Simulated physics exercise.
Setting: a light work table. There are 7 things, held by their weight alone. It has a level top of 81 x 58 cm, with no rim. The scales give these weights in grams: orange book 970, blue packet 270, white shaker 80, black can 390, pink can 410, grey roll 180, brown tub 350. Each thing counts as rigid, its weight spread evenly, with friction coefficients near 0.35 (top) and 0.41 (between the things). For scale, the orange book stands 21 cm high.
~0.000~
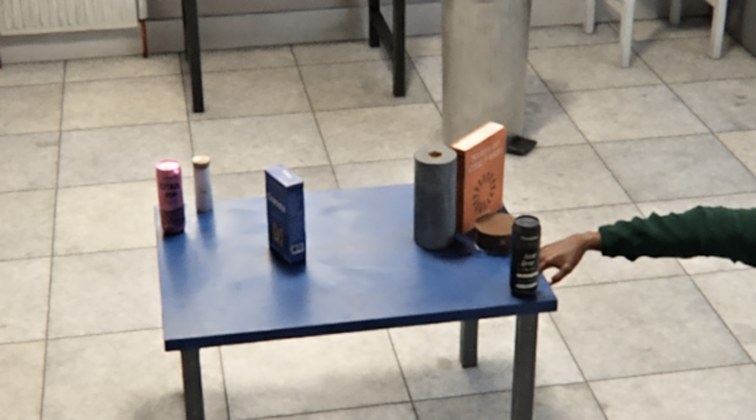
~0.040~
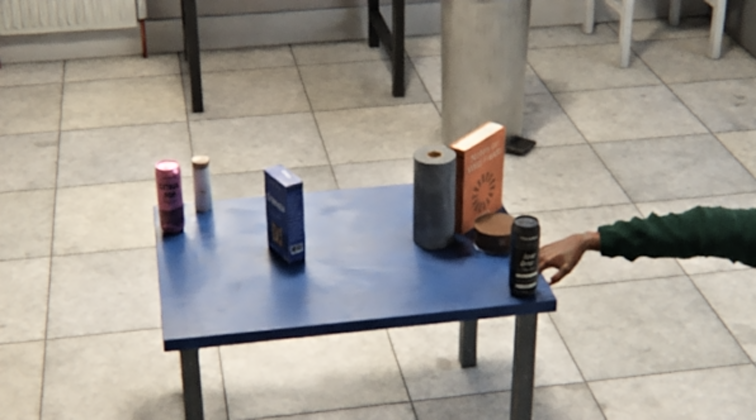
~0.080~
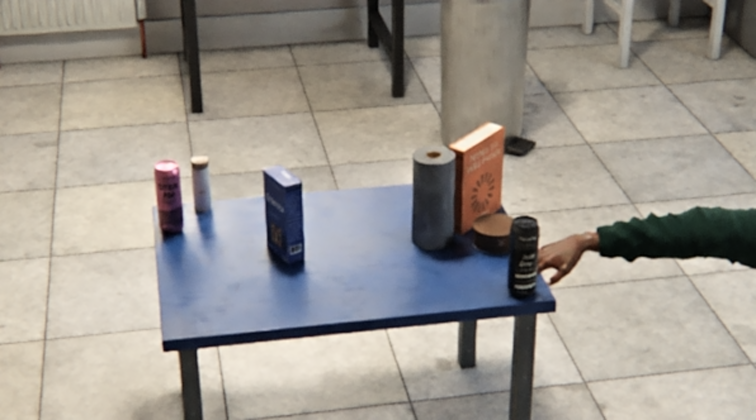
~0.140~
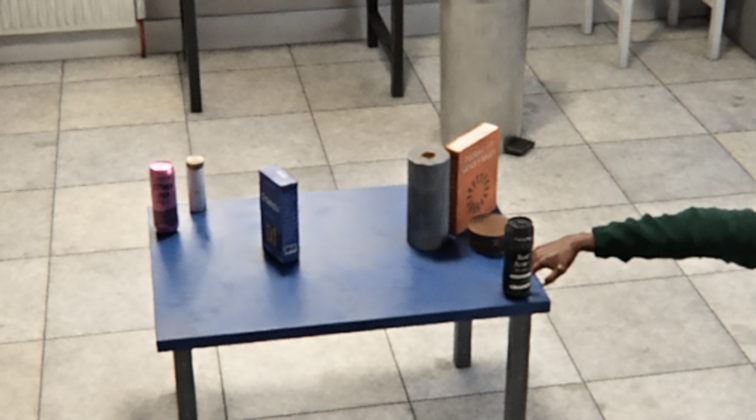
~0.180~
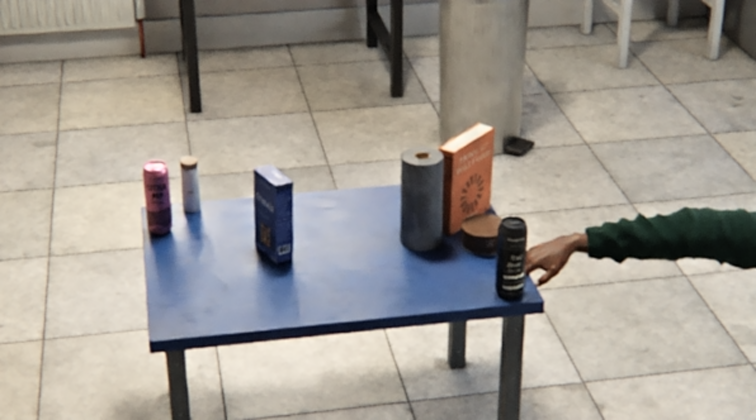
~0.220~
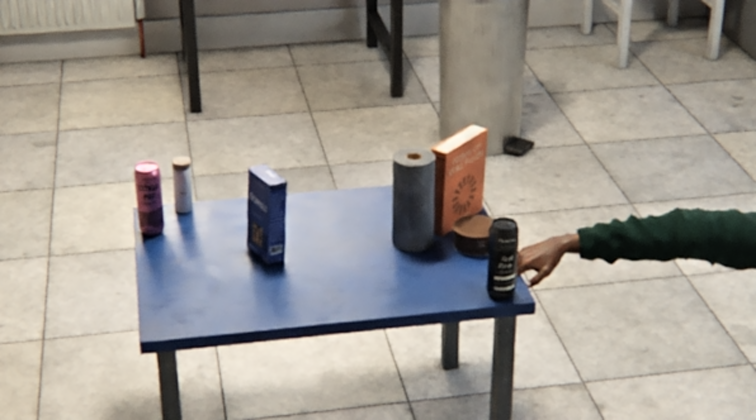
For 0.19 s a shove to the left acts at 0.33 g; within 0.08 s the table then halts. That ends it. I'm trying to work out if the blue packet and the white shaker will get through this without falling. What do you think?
One by one: The blue packet fails to stay standing, the white shaker fails to stay standing.
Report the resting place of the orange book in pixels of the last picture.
Roughly pixel (385, 200).
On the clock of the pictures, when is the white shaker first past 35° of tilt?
0.4 s or so.
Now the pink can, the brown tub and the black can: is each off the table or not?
Pink can: Goes out of bounds; brown tub: Stays in bounds; black can: Stays in bounds.
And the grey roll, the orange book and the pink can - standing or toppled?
Here's how it ends: The grey roll never goes down, the orange book comes down, and the pink can comes down.
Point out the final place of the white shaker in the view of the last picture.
You'll find it at about (125, 206).
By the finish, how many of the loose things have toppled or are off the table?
That makes 4.
By 0.42 s, table 8 cm from its start; white shaker tilted 40° near (144, 189); blue packet tilted 14° near (234, 219); pink can tilted 19°.
By 0.62 s, table 8 cm from its start; pink can now off the table; blue packet tilted 65° near (202, 243); white shaker on its side near (125, 206).
By 0.92 s, table 8 cm from its start; blue packet on its side near (192, 262); white shaker on its side near (125, 206); orange book on its side.
When it is over (1.6 s), off the table and tipped over, pink can; lying over on the table, orange book, blue packet and white shaker; the other 3 within 5 cm of the start. In the last view, blue packet near (192, 262), white shaker near (125, 206).
